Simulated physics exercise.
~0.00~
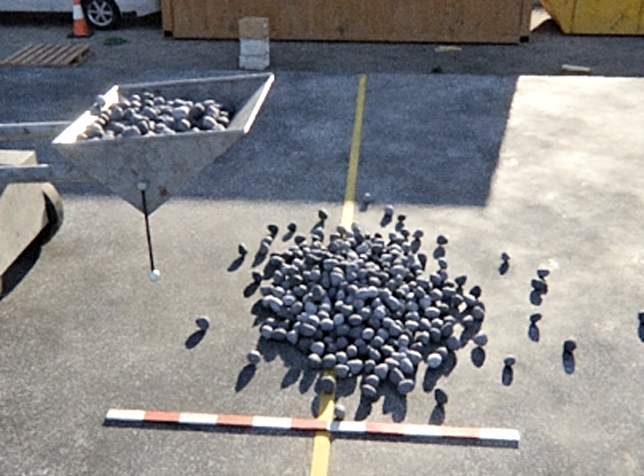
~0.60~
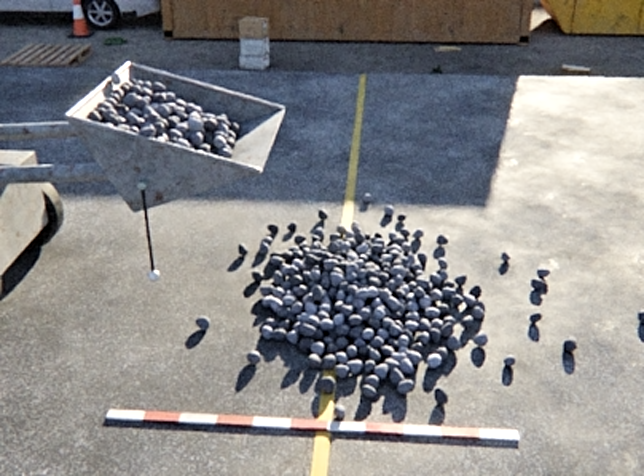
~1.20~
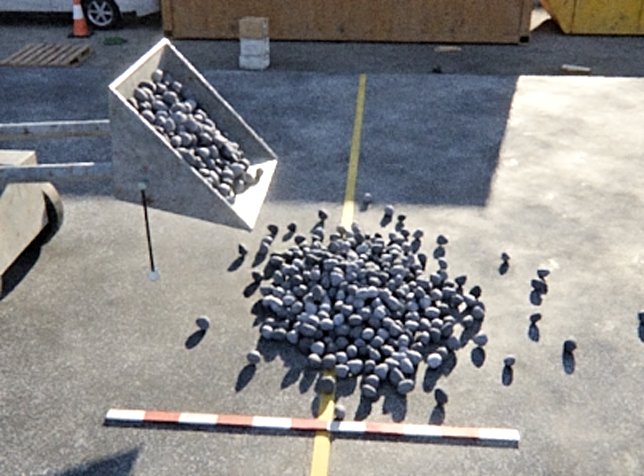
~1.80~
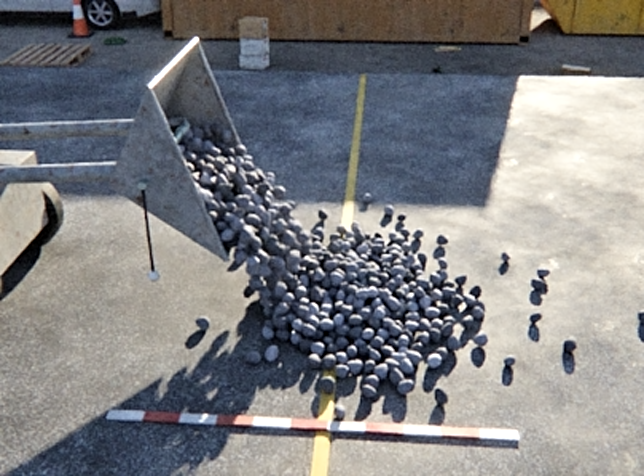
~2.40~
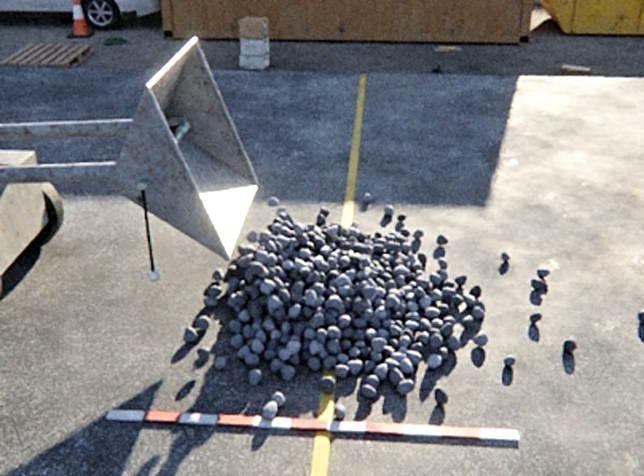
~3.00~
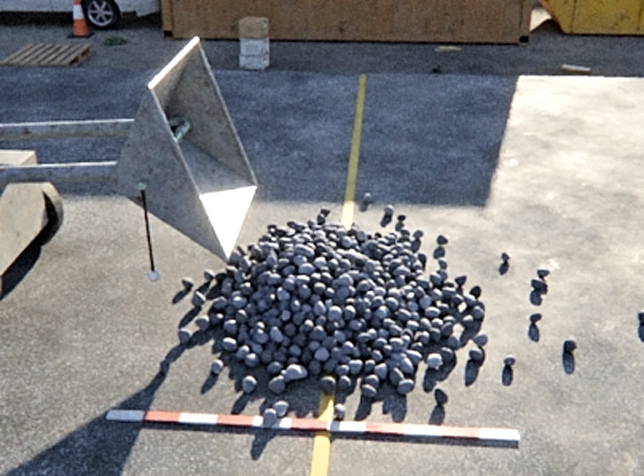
On a paved yard, a loader bucket full of rounded grey stones tips forward beside a loose pile lying across a yellow line, and its stones pour onto the pile's left side, leaving the bucket empty and steeply tilted above a broader heap behind a red-and-white staff.
